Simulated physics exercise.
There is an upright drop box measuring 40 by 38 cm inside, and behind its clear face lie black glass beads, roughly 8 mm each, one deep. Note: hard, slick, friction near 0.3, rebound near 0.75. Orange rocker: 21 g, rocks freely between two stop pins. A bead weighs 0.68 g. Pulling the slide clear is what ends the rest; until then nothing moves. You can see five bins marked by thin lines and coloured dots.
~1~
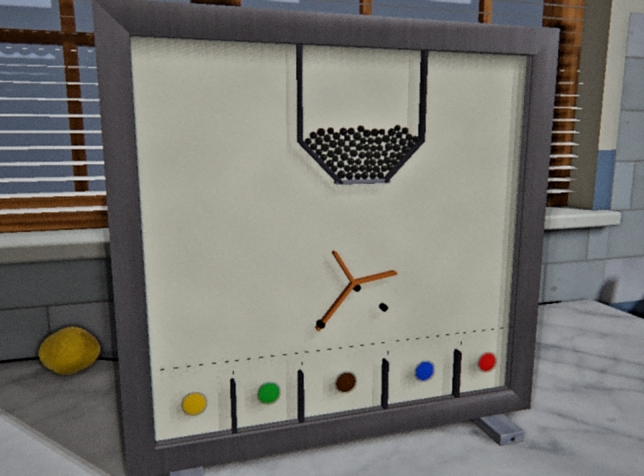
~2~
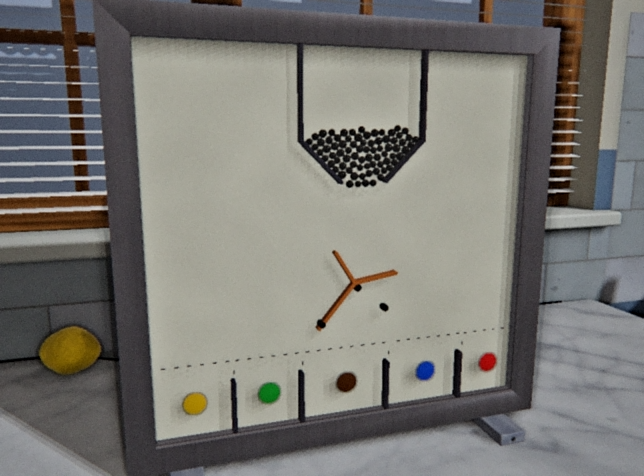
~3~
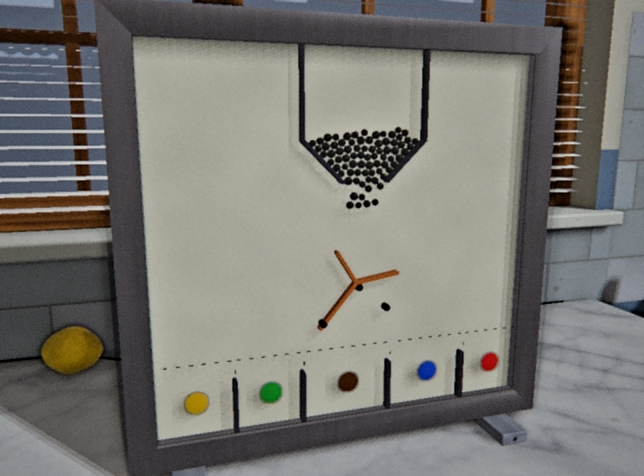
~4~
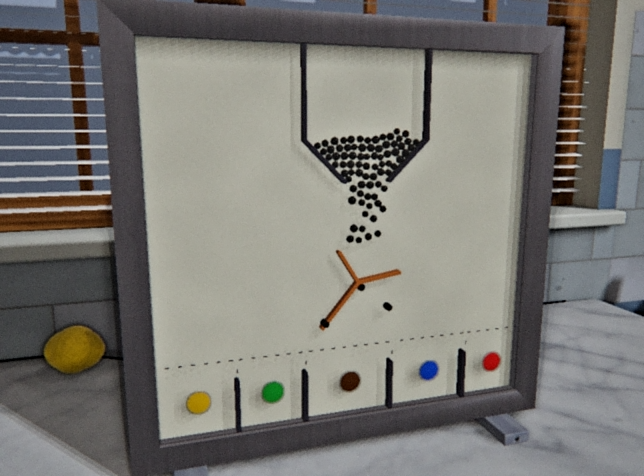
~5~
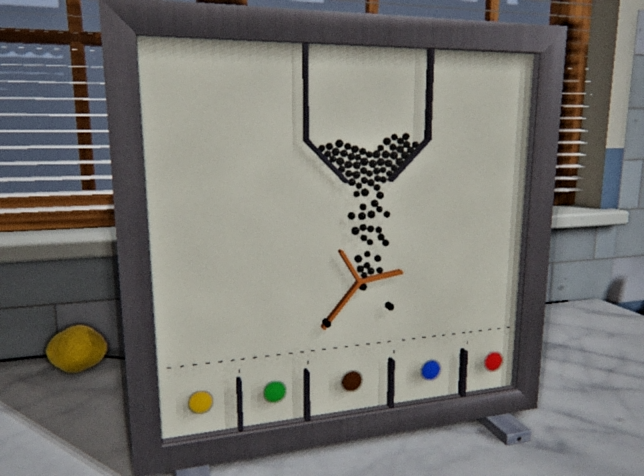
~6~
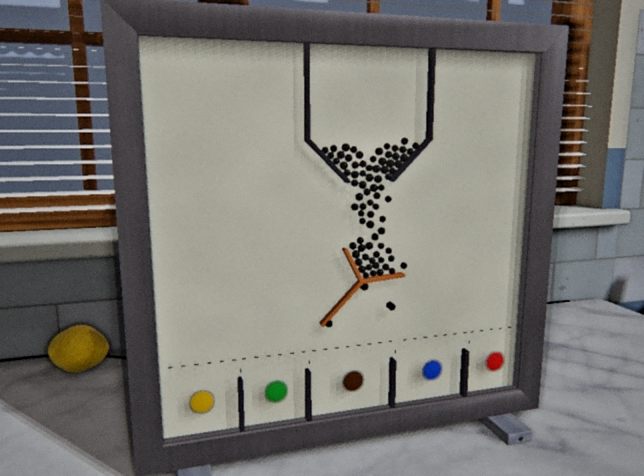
Upright framed box with black beads pouring from a funnel and gathering on an orange Y-shaped rocker above five coloured dots.
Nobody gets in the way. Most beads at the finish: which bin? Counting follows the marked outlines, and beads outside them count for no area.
Answer: Blue.
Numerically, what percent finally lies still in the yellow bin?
I'd put it at about 5 per cent.
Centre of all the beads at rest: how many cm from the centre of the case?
The middle sits around 8 cm right of it and 17 cm below it.
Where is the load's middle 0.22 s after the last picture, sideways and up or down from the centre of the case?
I'd put it near 5 centimetres to the right and 5 centimetres below.
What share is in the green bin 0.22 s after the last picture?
I'd say near 5 in a hundred.
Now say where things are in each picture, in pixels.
The first frame shows about 80 beads; beads centred (366, 148); orange rocker (356, 287) tilted 32°; red (487, 362), blue (425, 371), green (269, 393), yellow (194, 404), brown (346, 382); slide (337, 182) to (387, 181).
The second frame shows beads centred (366, 150); 4 out, bottom bead (358, 184).
The third frame shows beads centred (367, 157); 9 out, bottom bead (358, 205).
The fourth frame shows beads centred (366, 166); 21 out, bottom bead (359, 240); orange rocker (360, 286) tilted 32°.
The fifth frame shows beads centred (371, 183); 30 out, bottom bead (364, 275).
The sixth frame shows beads centred (370, 203); 41 out, bottom bead (366, 275); orange rocker (363, 286) tilted 27°; wall ends (240, 380), (308, 372), (393, 361), (465, 351), (307, 40) to (347, 181), (392, 180) to (432, 46).
Then, 0.10 s later than the last picture, nothing in the marked areas; orange rocker left end down 30°.
Then, 0.22 s later than the last picture, red 10 %, blue 10 %, green 5 %; orange rocker left end down 28°.
Then, 0.45 s later than the last picture, red 20 %, blue 40 %, green 5 %; orange rocker right end down 8°.
At rest 1.7 s after the last picture, red 20 %, blue 70 %, green 5 %, yellow 5 %, brown 0 %; orange rocker left end down 32°.
